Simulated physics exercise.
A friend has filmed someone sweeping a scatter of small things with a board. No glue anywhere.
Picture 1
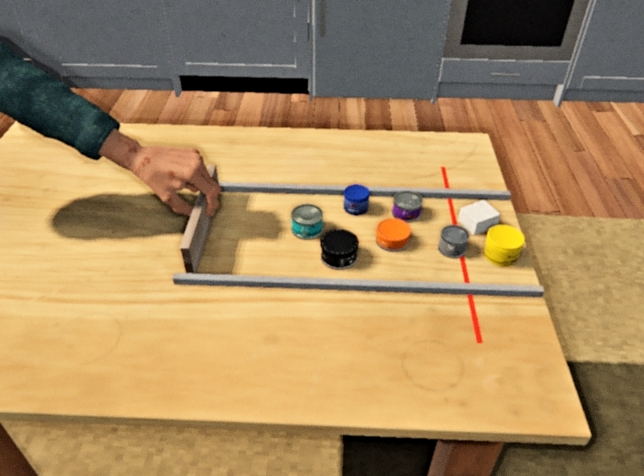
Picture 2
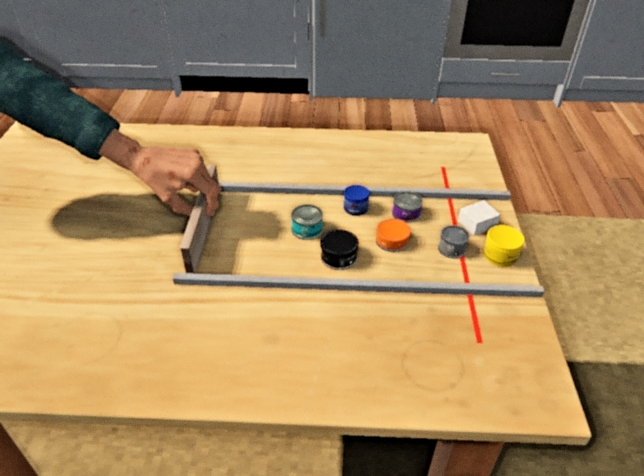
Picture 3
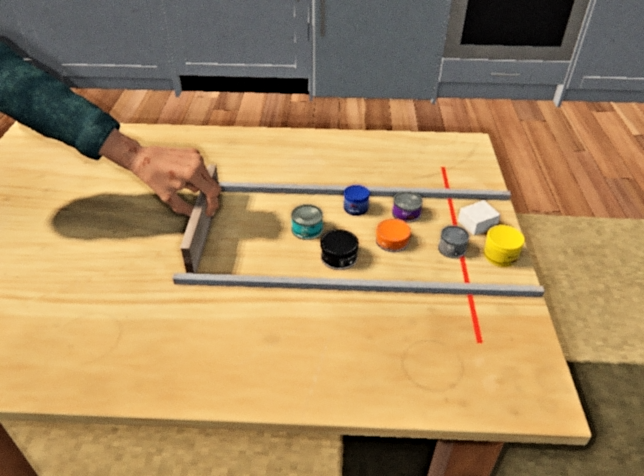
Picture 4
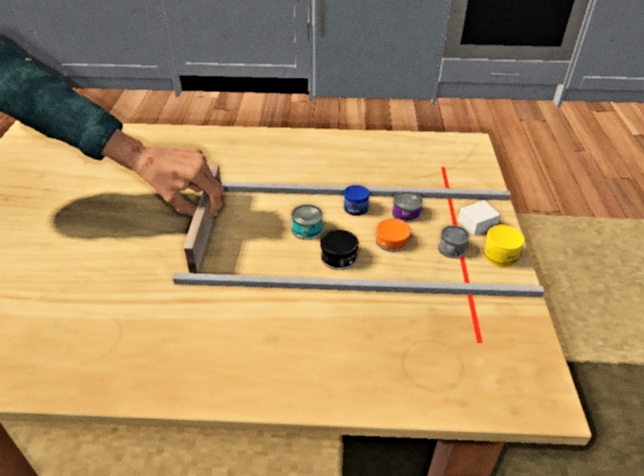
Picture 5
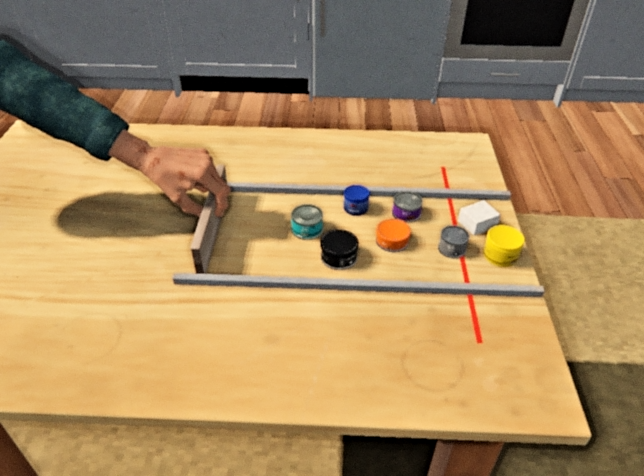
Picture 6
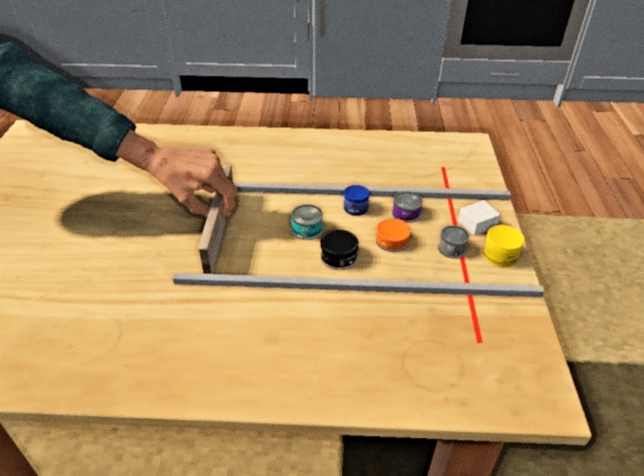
At the start, a hand holds a small board upright between two grey rails on a wooden table, left of a scatter of colourful round containers and a white block near a red line. The board stays nearly still, then the hand slides it slightly right, while the other objects remain unmoved.
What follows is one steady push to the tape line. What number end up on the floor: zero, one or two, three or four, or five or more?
As it turns out, the number that fall off is one or two.
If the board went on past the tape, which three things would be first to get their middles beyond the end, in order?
They are the yellow tub, the grey pot, the white block.
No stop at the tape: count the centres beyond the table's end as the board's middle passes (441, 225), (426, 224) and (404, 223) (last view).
Past the end: 1, 1 and 0.
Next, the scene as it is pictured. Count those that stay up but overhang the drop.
1 of them.
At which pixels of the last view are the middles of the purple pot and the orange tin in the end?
First (491, 212), then (504, 241).
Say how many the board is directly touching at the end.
3 of them.
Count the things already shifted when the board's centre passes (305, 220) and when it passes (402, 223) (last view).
First 1, then 7.
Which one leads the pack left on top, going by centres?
The white block.
Soon after, none off yet; yellow tub at rest near (503, 246); white block at rest near (479, 218); grey pot at rest near (454, 242).
By the end, the number that fall off is one or two; fallen, grey pot and yellow tub.
